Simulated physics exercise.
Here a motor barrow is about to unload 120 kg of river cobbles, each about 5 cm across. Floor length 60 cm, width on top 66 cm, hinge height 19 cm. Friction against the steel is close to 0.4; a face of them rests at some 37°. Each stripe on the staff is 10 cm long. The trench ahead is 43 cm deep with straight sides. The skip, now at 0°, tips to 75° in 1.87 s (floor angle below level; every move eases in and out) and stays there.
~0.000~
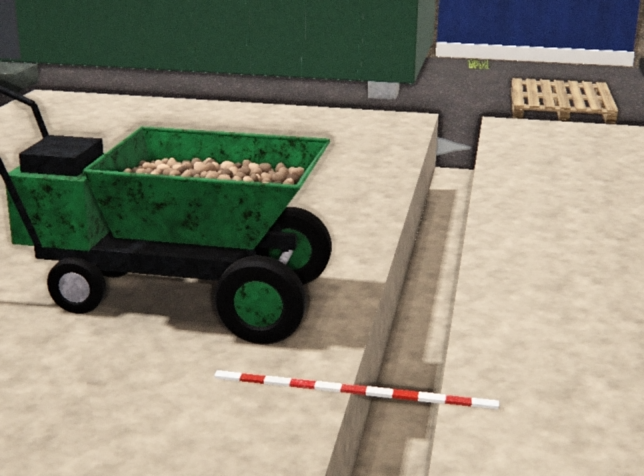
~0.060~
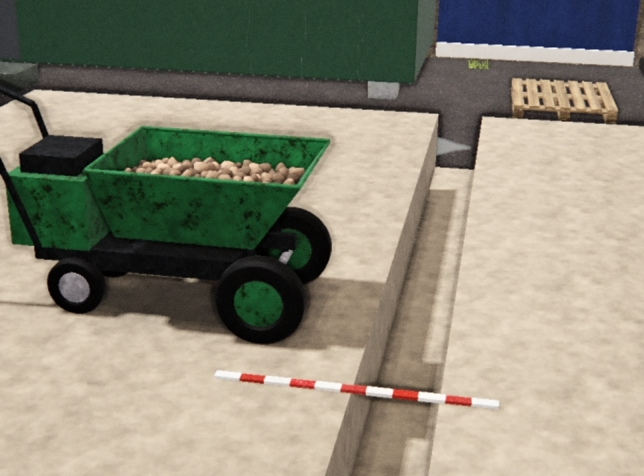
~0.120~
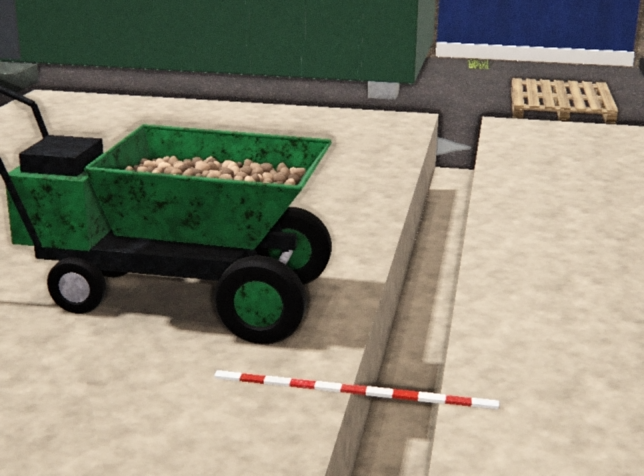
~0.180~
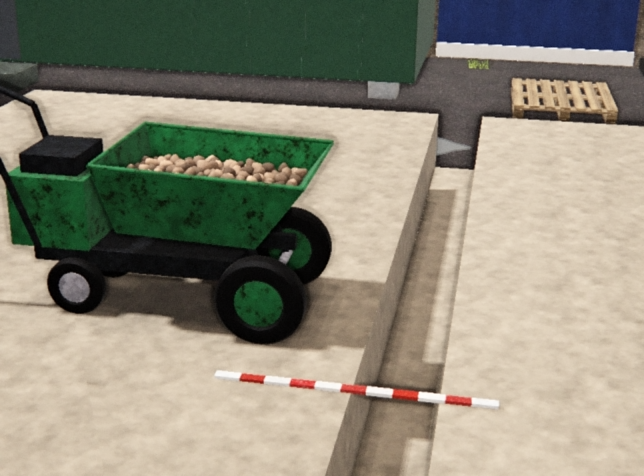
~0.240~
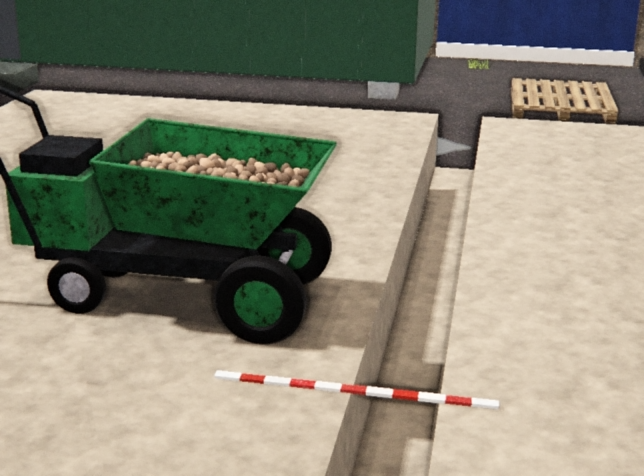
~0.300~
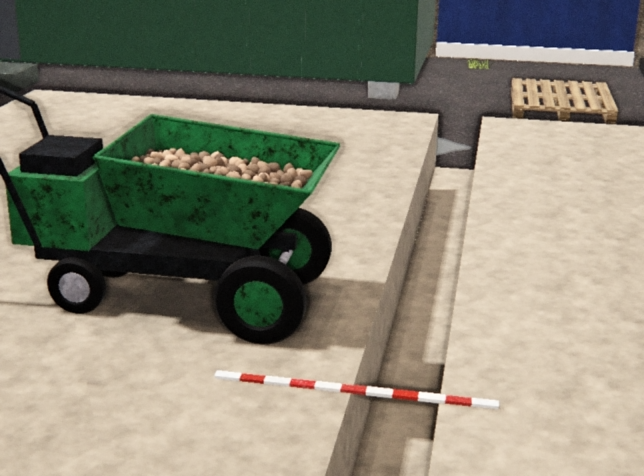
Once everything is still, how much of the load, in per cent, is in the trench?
Close to 80 in a hundred.
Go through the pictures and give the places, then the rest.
The first picture shows lip at (299, 188), floor tilted 0°, highest stones at (213, 169).
The second picture shows lip at (300, 188), floor tilted 0°, highest stones at (213, 169); the stones move at 0.1 m/s on average.
The third picture shows lip at (301, 189), floor tilted 1°, highest stones at (208, 168); the stones move at 0.1 m/s on average.
The fourth picture shows lip at (304, 190), floor tilted 2°, highest stones at (210, 167); the stones move at 0.2 m/s on average.
The fifth picture shows lip at (307, 191), floor tilted 3°, highest stones at (195, 164); the stones move at 0.2 m/s on average.
In the sixth picture, the skip is at 5°, its lip at (311, 193); the top of the load is at (189, 160); the stones move at 0.3 m/s on average.
After 1.4 s the floor is at 63°; 100 % in the skip; the foremost stones are at (408, 249).
After 2.0 s the floor is at 75°; 41 % in the skip, 43 % in the trench, 16 % past the trench; the foremost stones are at (528, 343).
After 2.3 s the floor is at 75°; 17 % in the skip, 63 % in the trench, 20 % past the trench; the foremost stones are at (578, 353).
After 4.3 s the floor is at 75°; 0 % in the skip, 80 % in the trench, 20 % past the trench; the foremost stones are at (587, 355).
